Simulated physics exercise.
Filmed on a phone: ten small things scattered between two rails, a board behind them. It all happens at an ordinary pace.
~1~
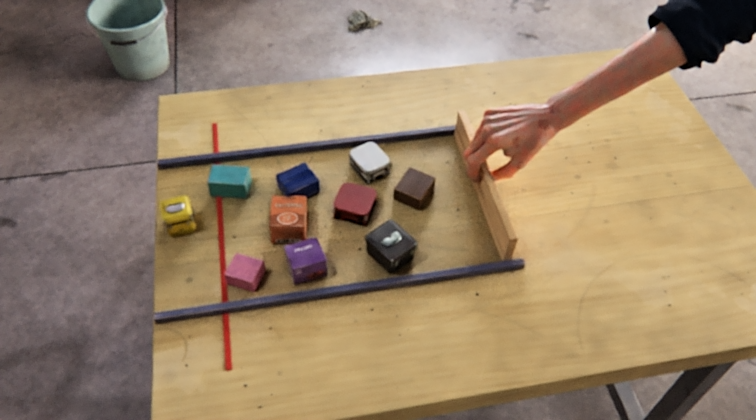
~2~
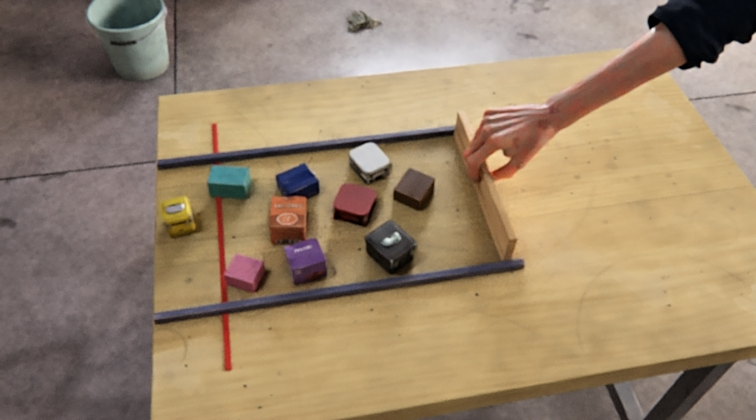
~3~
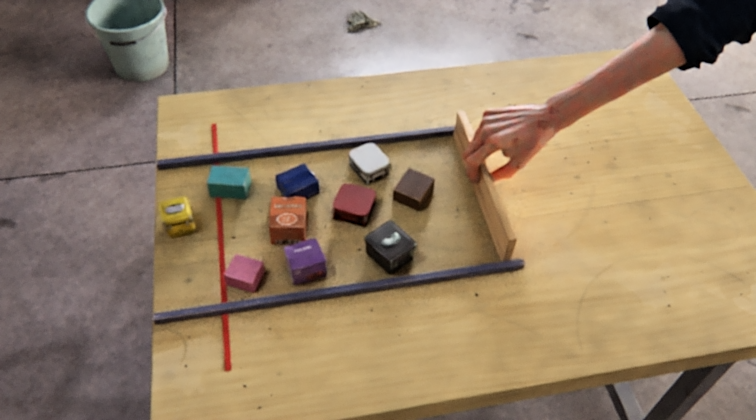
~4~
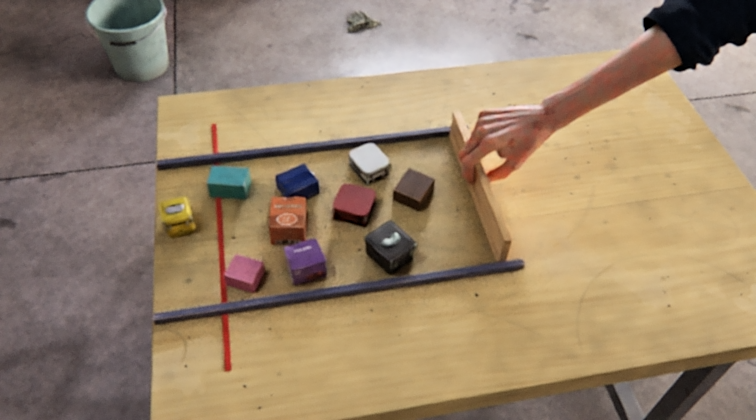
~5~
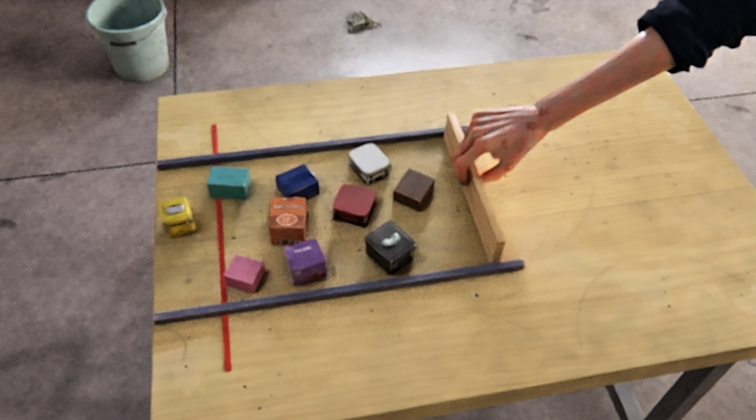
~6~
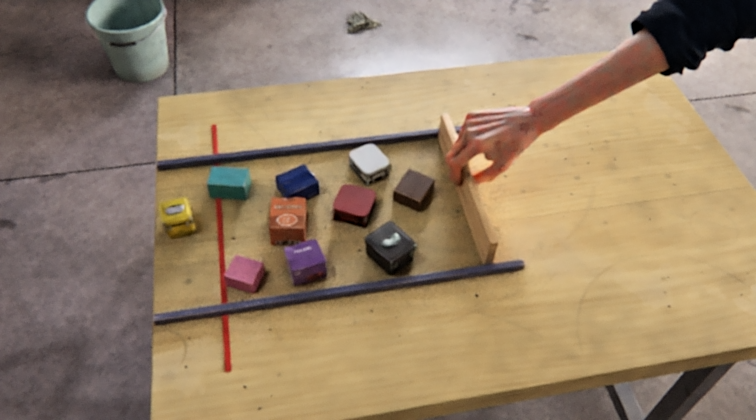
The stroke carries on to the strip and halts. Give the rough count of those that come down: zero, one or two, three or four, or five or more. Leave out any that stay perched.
The number that fall off is three or four.
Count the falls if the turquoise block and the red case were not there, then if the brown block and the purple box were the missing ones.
First 2, then 0.
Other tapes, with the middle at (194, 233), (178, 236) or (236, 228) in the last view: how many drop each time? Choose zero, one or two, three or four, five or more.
One after another: 5 or more; more than four; three to four.
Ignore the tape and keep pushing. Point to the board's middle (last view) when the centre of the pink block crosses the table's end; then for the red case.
Its middle is around (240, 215) and around (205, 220).
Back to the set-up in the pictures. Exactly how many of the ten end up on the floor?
Exactly 3.
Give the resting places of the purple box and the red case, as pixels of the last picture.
First (165, 280), then (167, 241).
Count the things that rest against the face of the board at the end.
That makes 3.
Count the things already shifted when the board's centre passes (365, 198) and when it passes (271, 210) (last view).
By then 5, and 10.
Soon after, none off yet; yellow case at rest near (178, 218); turquoise block at rest near (229, 183); pink block at rest near (245, 274).
Then, none off yet; yellow case at rest near (175, 218); turquoise block moved a little near (209, 183); pink block moved about its own width near (216, 282).
At rest, the number that fall off is three or four; fallen, orange box, pink block and yellow case.
